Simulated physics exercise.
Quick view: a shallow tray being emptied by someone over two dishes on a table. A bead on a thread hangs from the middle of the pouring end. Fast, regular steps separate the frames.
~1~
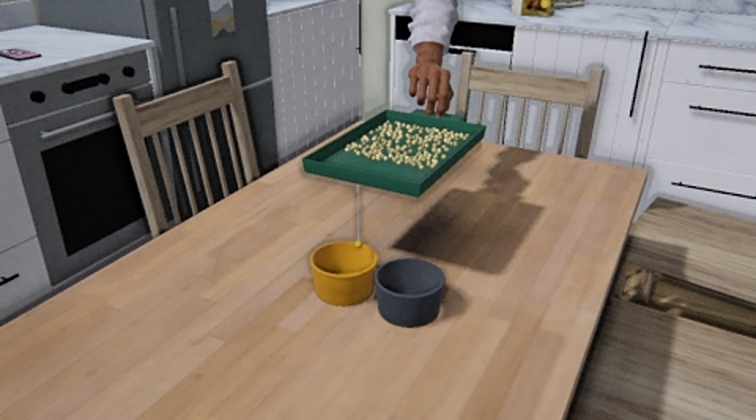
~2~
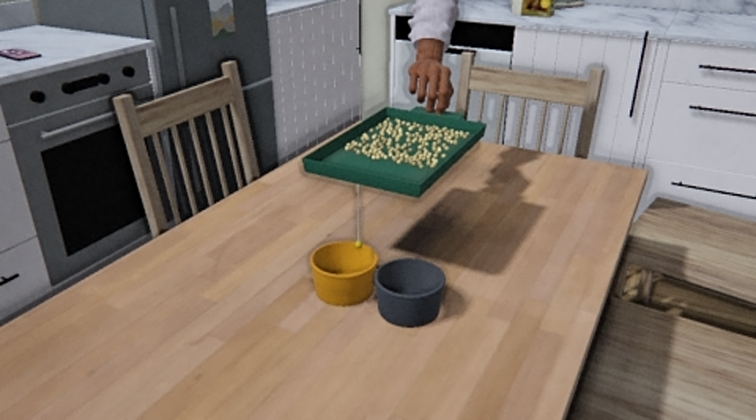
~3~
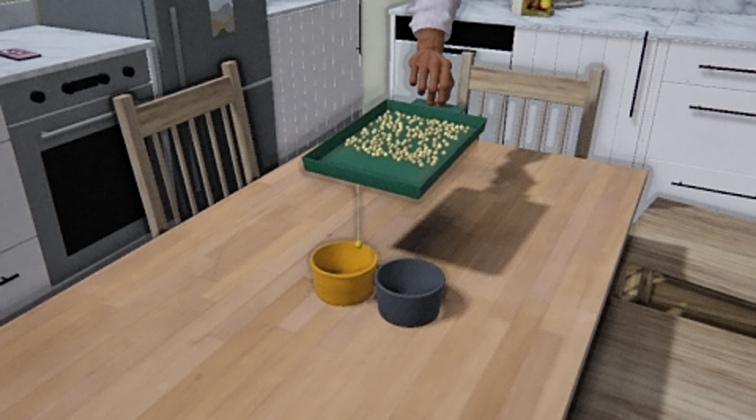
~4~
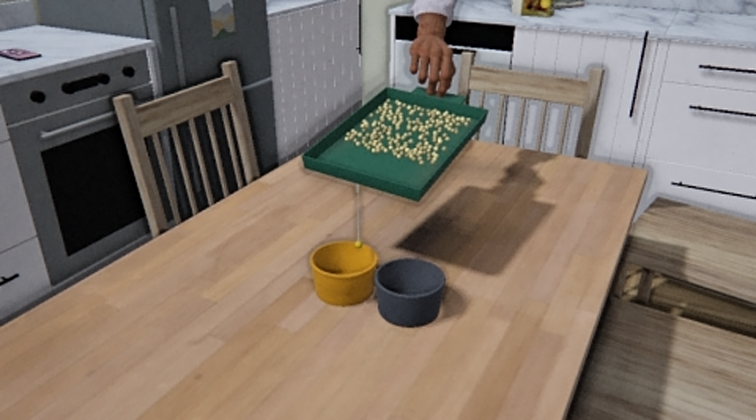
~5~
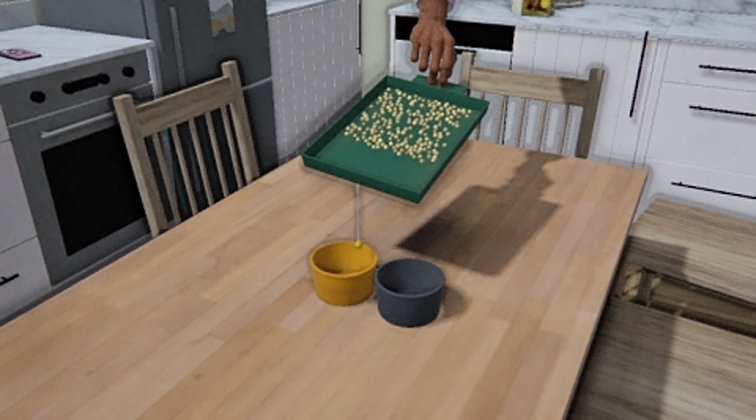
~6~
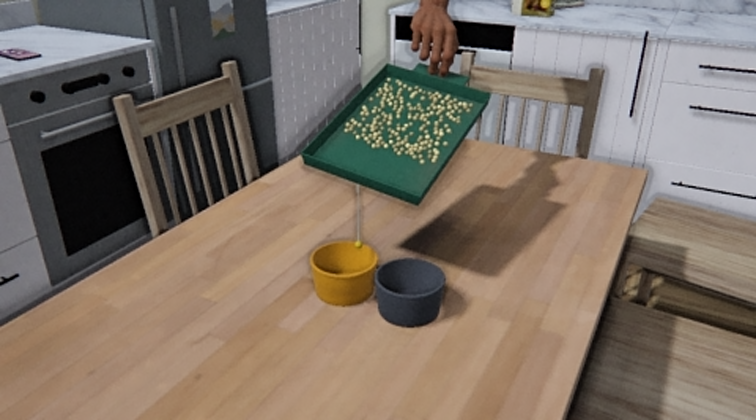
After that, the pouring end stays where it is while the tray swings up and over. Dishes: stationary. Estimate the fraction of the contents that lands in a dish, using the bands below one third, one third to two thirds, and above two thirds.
The fraction that lands in a dish is above two thirds.
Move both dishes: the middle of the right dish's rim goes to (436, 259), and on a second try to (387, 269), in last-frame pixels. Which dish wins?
First try, the dish at right; second try, the dish at right.
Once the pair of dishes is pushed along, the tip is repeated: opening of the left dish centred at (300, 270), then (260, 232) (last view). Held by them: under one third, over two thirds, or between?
At the first spot I'd expect below one third, and at the second spot under a third.
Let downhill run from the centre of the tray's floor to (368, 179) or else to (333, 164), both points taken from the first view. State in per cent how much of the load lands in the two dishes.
You'd get 50 per cent the first time and 0 per cent the second time.
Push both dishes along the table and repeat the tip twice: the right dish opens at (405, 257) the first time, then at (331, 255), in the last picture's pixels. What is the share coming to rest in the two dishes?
Roughly 60% the first time and 0% the second time.
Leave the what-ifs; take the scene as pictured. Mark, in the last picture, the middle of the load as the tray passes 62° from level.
Its middle sits at about pixel (410, 202).
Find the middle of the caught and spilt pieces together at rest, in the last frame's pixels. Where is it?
Near (411, 305).
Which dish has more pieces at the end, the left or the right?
The larger amount ends in the right side.
Soon, tray tipped steeply; most on the tray; a small part in the right dish; a stray few outside both; about a quarter in the air.
A while on, tray tipped past a quarter turn; about a third on the tray; about half in the right dish; a small part outside both; a small part in the air.
Towards the end, tray tipped past a quarter turn; nearly all in the right dish; a small part outside both.
Finally, tray tipped past a quarter turn; nearly all in the right dish; none in the left dish; a small part outside both.
